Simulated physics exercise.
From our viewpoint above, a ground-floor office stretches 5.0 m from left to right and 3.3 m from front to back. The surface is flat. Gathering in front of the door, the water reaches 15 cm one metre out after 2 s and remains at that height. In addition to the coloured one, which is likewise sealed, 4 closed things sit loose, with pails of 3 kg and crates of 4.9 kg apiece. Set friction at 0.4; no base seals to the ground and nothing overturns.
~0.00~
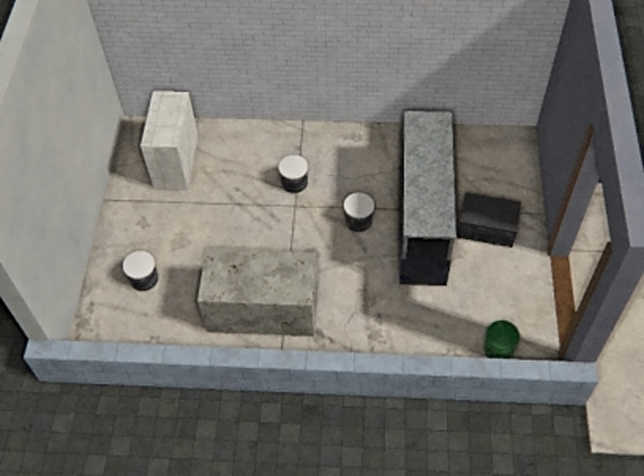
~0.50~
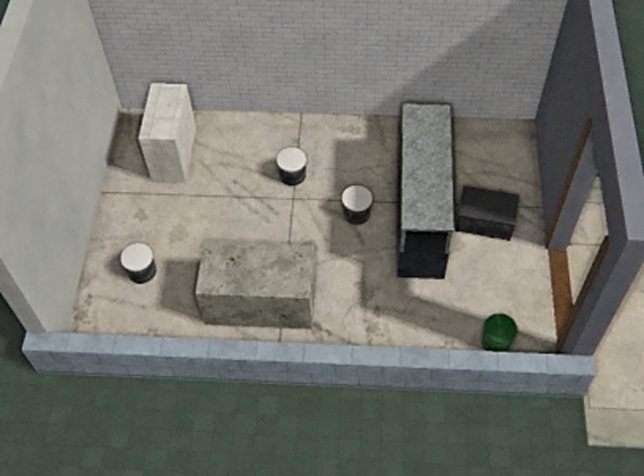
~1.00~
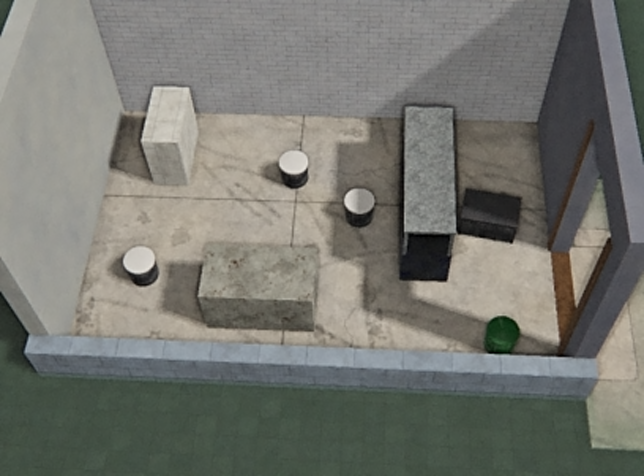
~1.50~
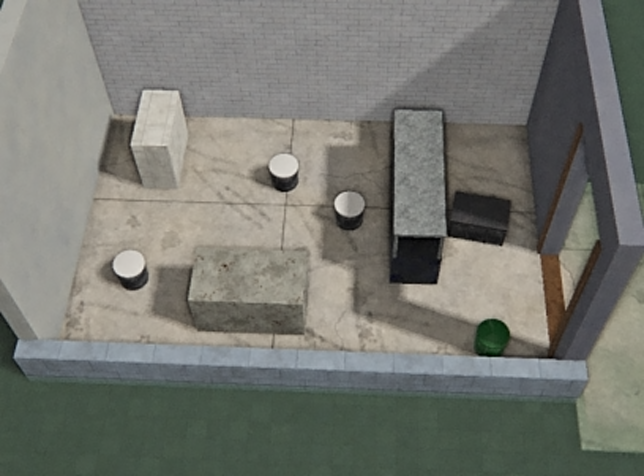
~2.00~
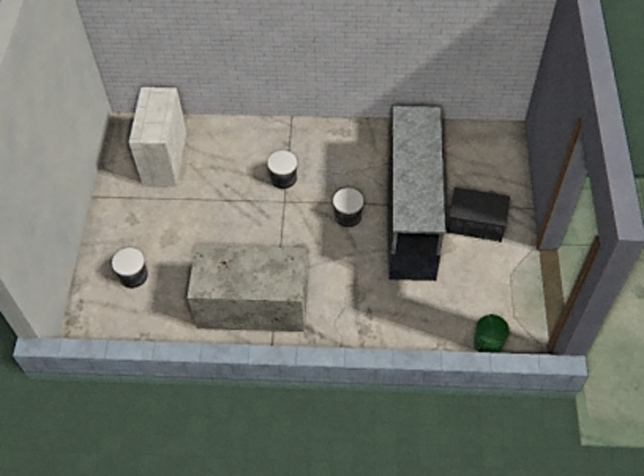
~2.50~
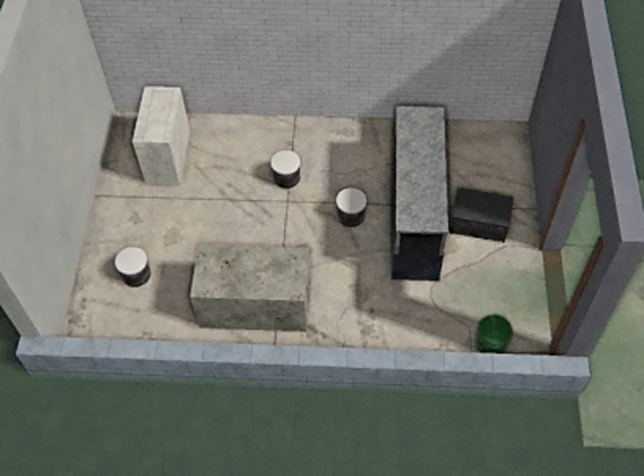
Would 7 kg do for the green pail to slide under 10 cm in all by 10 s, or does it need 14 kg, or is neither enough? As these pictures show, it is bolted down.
Only the heavier amount suffices.
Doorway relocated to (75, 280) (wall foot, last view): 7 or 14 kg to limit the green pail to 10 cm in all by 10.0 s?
In that setup the first mass works.
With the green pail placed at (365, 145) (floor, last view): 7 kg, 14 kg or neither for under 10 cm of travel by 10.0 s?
Short answer: Any load.
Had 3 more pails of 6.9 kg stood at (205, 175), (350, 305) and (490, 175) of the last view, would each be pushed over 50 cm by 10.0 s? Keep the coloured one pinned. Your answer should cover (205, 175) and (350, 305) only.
Note, in sequence: Not exceeded, exceeded.
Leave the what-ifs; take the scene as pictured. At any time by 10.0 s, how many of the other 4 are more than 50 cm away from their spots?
The total is 1.
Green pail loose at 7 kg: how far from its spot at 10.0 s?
Shift: Roughly 350 cm.
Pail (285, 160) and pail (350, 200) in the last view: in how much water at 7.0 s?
About 2 and 2 cm.
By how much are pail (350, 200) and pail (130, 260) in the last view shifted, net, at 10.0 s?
30 cm and 5 cm respectively.
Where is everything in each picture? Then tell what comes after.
The green pail at (503, 335) rests on the ground; 0.0 m2 under water; 0 of 5 have shifted, in the first picture.
The green pail at (501, 328) rests on the ground; water covers 0.0 m2; 0 of 5 have shifted, in the second picture.
The green pail at (503, 330), on the bottom; water covers 0.0 m2; 0 of 5 have shifted, in the third picture.
The green pail at (494, 333), on the bottom; 0.0 m2 under water; 0 of 5 have shifted, in the fourth picture.
The green pail at (493, 329) rests on the ground; 0.3 m2 under water; 0 of 5 have shifted, in the fifth picture.
The green pail at (496, 329), on the bottom; water covers 1.0 m2; 0 of 5 have shifted, in the sixth picture.
After 3.5 s the green pail would be 20 cm from its start with 7 kg and 0 cm from its start with 14 kg; 6 cm of water round it then.
After 4.5 s the green pail would be 78 cm from its start with 7 kg and 0 cm from its start with 14 kg; 6 cm of water round it then.
After 7.0 s the green pail would be 175 cm from its start with 7 kg and 0 cm from its start with 14 kg; 6 cm of water round it then.
After 10.0 s the green pail would be 359 cm from its start with 7 kg and 0 cm from its start with 14 kg; 9 cm of water round it then.
